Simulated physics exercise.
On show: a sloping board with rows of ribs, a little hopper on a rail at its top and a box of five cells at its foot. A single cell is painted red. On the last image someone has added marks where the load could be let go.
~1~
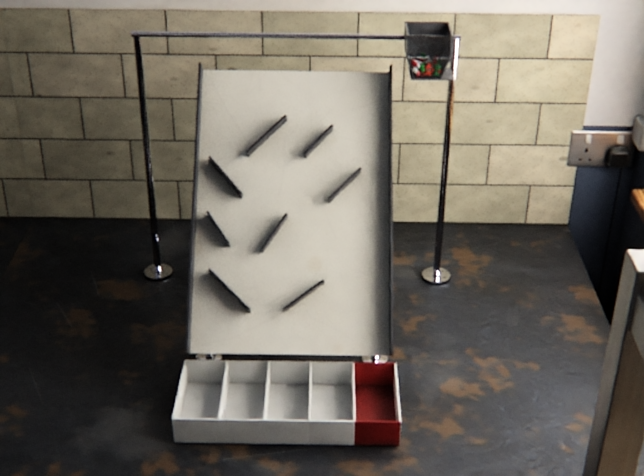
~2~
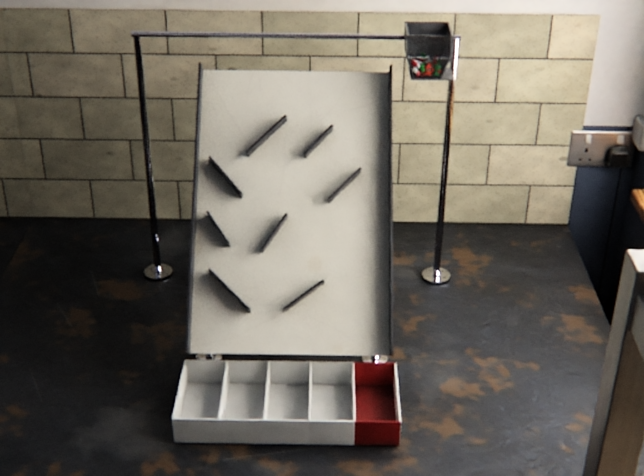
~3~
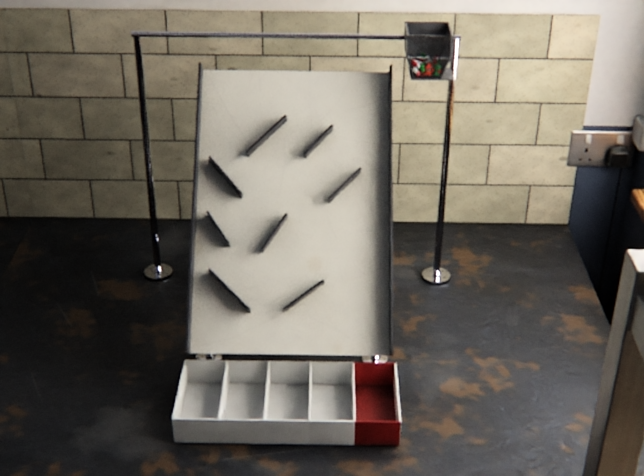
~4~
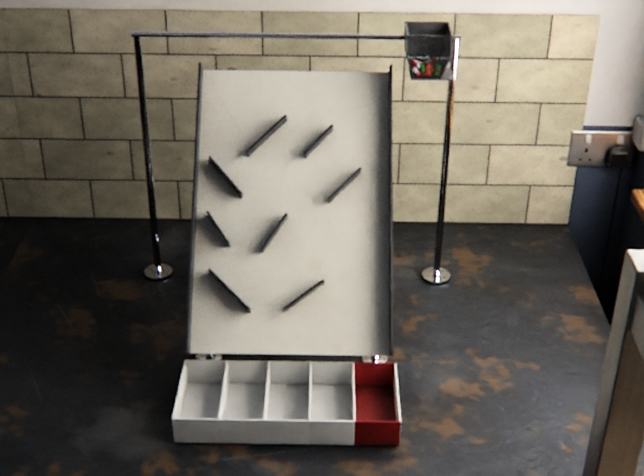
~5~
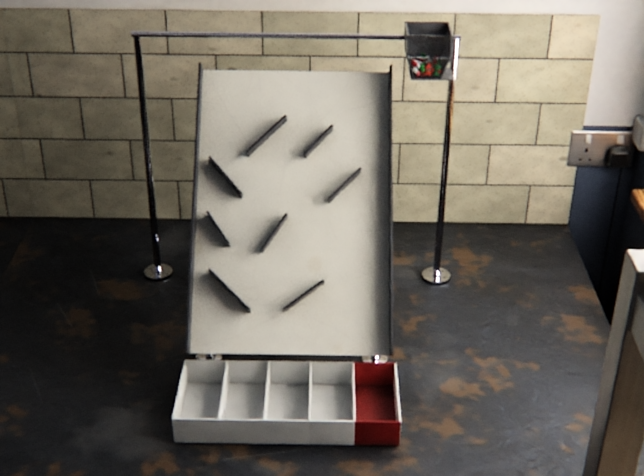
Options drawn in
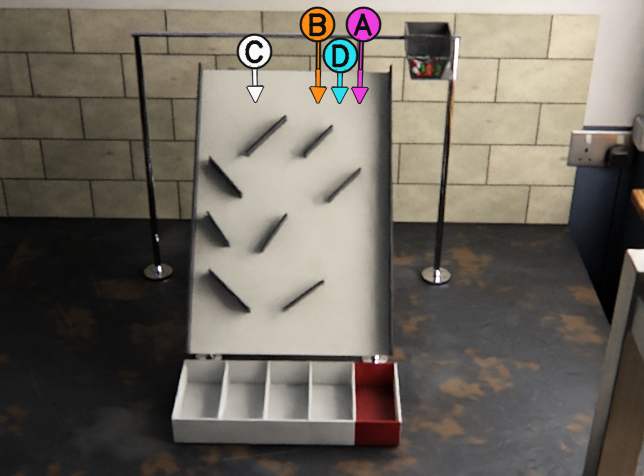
A pale sloping board with dark slanted ribs stood above a five-part box, its far-right section red, while a small dark container of colorful bits hung at the upper right; nothing visibly moved.
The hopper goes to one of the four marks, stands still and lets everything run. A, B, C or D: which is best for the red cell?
Take A.
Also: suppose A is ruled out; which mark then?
It is D.
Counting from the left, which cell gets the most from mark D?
The second from the left.
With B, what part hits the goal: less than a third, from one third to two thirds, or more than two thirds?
Mark B gives less than a third.
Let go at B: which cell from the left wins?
The third from the left.
On the marked copy, mark A meets the board at (359, 97); mark B meets the board at (318, 96); mark C meets the board at (255, 96); mark D meets the board at (339, 97).
With A, about half in the red cell, about half in other cells.
With B, a stray few in the red cell, nearly all in other cells.
With C, a stray few in the red cell, nearly all in other cells.
With D, a small part in the red cell, most in other cells.
